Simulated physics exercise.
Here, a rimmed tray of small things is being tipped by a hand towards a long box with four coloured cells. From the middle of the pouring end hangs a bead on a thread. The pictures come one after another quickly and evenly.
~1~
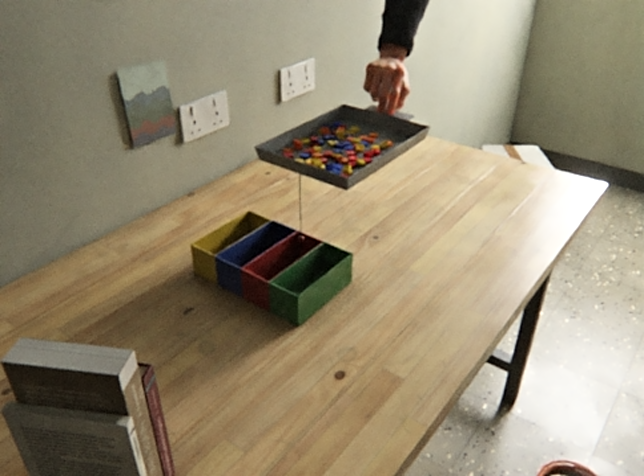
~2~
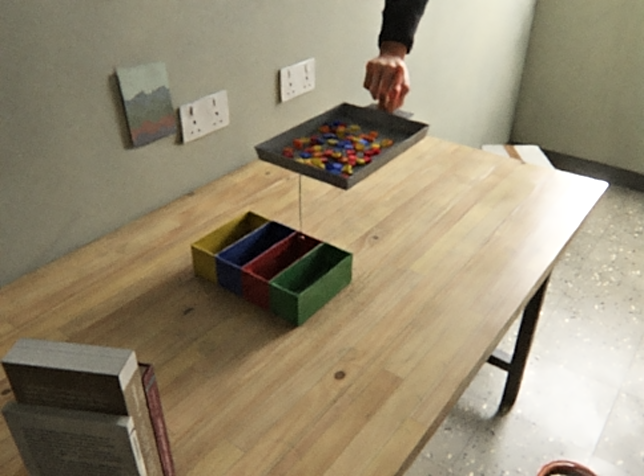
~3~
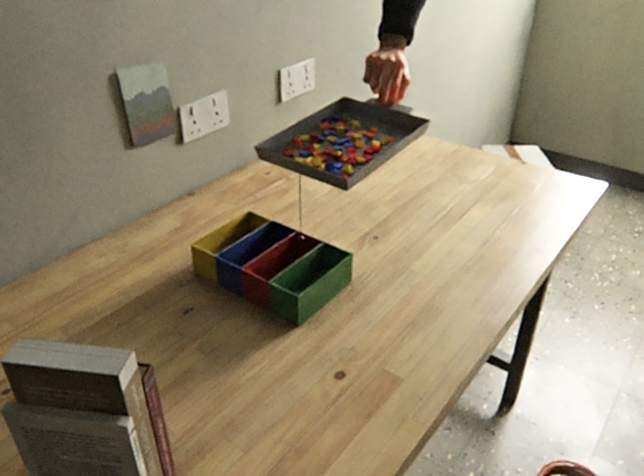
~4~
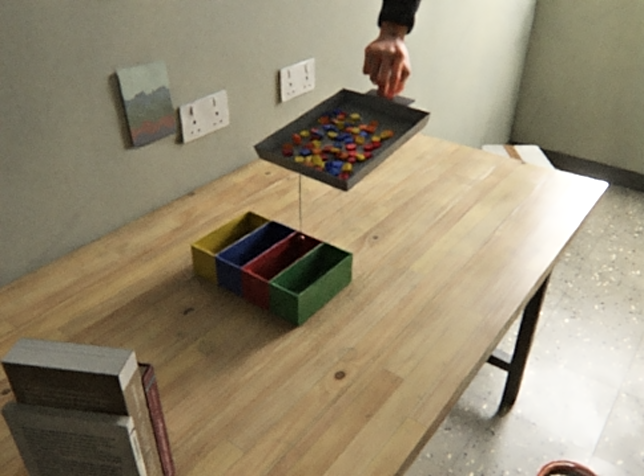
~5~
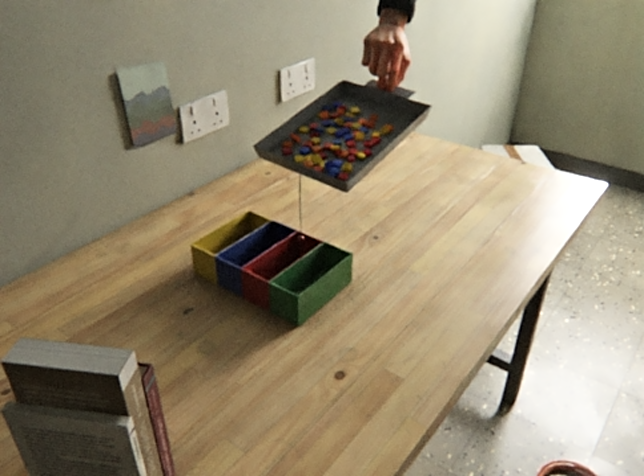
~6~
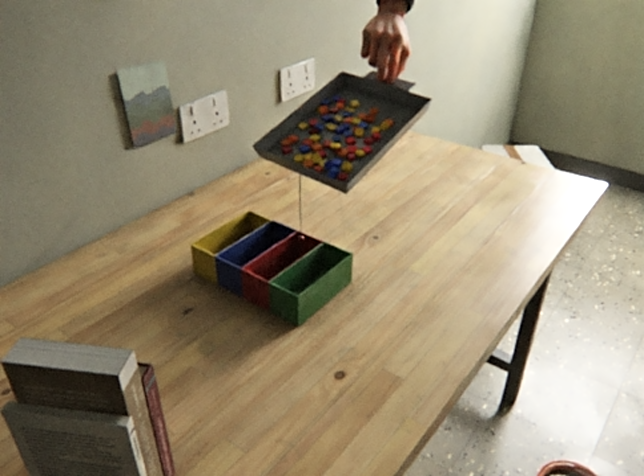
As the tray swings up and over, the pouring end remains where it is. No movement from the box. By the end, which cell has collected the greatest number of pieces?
The green cell has collected the most.
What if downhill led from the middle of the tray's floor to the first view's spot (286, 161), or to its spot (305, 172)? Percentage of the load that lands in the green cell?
Lab note: Try 1 = 0 %, try 2 = 30 %.
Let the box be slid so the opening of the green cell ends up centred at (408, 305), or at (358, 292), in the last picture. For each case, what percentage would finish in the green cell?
It works out to 0 percent and then 0 percent.
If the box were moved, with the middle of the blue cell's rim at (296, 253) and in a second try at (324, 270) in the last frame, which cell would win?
The first placement favours that red cell, while the second favours the blue one.
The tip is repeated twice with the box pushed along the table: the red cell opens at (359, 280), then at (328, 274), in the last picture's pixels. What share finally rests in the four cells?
You'd get 90 per cent first and 100 per cent second.
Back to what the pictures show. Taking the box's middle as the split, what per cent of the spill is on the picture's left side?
Roughly 0 in a hundred.
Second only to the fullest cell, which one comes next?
Second place goes to red.
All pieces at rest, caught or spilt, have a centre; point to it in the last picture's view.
It settles centred around (307, 302).
Just after the last frame, tray tipped steeply; every one on the tray.
A moment on, tray tipped right over; almost all on the tray; just a few in the red cell; just a few falling or outside the box.
Further on, tray tipped past a quarter turn; roughly half in the green cell; roughly a quarter in the red cell; just a few in the blue cell; roughly a third falling or outside the box.
When it is over, tray tipped past a quarter turn; roughly half in the green cell; roughly a quarter in the red cell; just a few in the blue cell; not one in the yellow cell; roughly a third outside the box.
